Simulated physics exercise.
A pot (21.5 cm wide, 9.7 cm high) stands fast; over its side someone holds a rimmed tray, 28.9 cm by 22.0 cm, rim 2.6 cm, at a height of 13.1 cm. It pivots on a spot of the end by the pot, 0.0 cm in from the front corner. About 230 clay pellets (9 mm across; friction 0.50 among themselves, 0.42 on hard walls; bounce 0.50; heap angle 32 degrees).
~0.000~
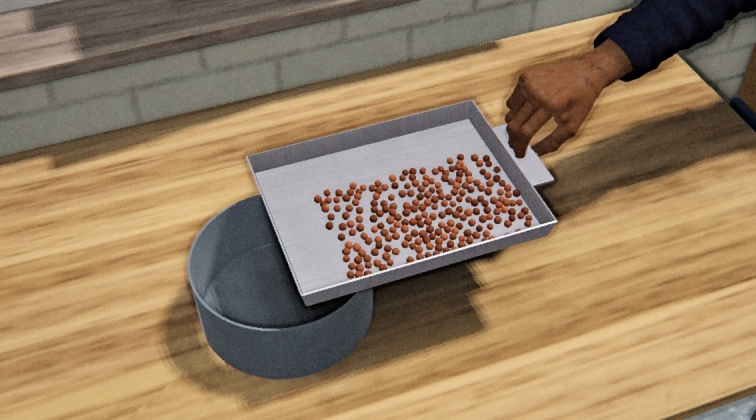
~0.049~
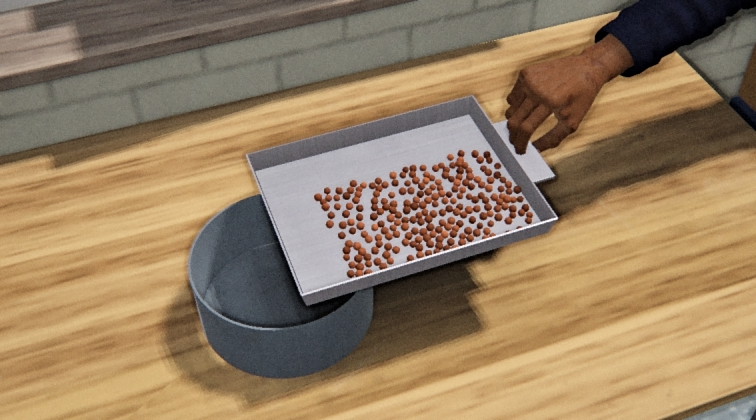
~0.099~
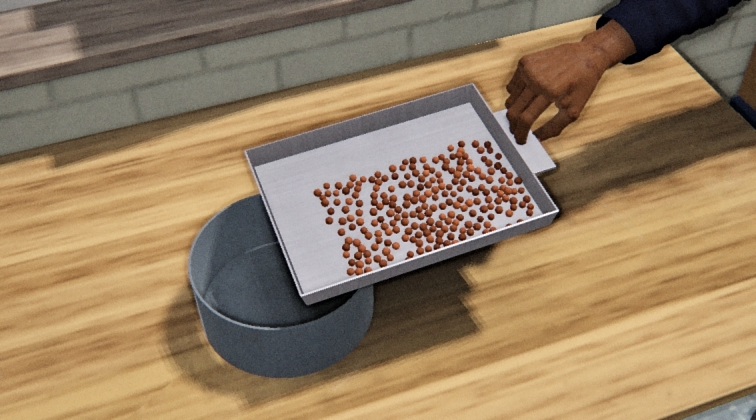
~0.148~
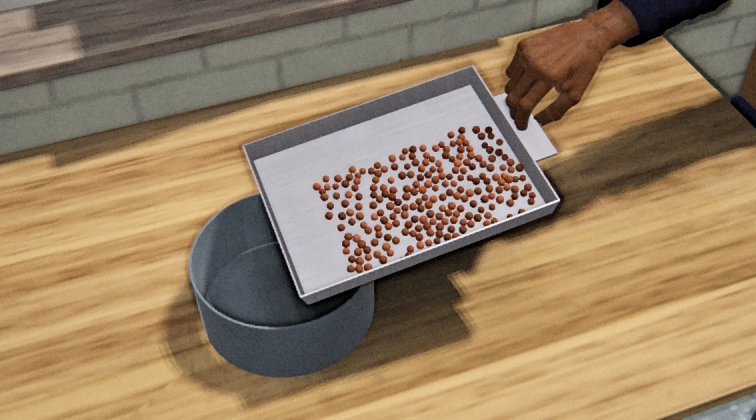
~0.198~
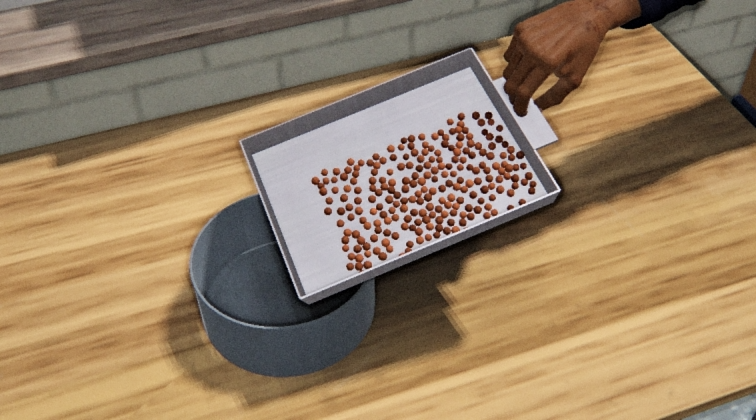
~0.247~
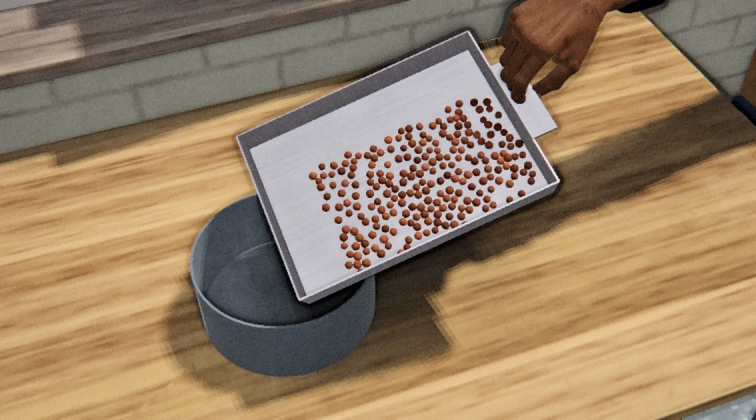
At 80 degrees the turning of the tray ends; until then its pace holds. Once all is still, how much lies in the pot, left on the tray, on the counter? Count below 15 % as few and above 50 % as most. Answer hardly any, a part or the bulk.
Pot: Hardly any, tray: A part, counter: The bulk.
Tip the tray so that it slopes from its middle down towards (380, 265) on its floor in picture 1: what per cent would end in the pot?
About 0 per cent.
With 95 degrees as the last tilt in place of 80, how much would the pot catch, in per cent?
It would be near 0 per cent.
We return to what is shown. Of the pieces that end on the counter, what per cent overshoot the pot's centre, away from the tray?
Roughly 90 per cent.
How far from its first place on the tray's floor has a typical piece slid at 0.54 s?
Some 7 cm.
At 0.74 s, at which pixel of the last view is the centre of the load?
Near (313, 261).
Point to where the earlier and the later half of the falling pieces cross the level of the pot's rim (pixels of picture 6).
First near (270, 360), later near (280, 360).
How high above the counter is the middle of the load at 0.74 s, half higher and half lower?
Roughly 20 cm.
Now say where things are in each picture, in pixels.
The first frame shows tray tilt 0 degrees, front corners at (305, 290) and (550, 219); middle of the pieces at (425, 215); pot at (281, 256).
The second frame shows tray tilt 1 degrees, front corners at (305, 290) and (551, 216); middle of the pieces at (425, 212).
The third frame shows tray tilt 4 degrees, front corners at (304, 290) and (552, 209), lowest corner left front; middle of the pieces at (425, 206).
The fourth frame shows tray tilt 9 degrees, front corners at (304, 291) and (553, 198), lowest corner left front; middle of the pieces at (425, 198).
The fifth frame shows tray tilt 14 degrees, front corners at (303, 293) and (553, 188), lowest corner left front; middle of the pieces at (424, 190).
The sixth frame shows tray tilt 19 degrees, front corners at (302, 294) and (552, 179), lowest corner left front; middle of the pieces at (422, 182); pot at (283, 253). Its pace works out near 100 degrees a second.
After 0.54 s, tilt 49 degrees; the tray holds 100 %, the pot 0 %.
After 0.74 s, tilt 69 degrees; the tray holds 95 %, the pot 0 %.
After 1.06 s, tilt 80 degrees; the tray holds 55 %, the pot 0 %.
By 2.0 s all is still; pot 0 %, tray 35 %, counter 65 %.
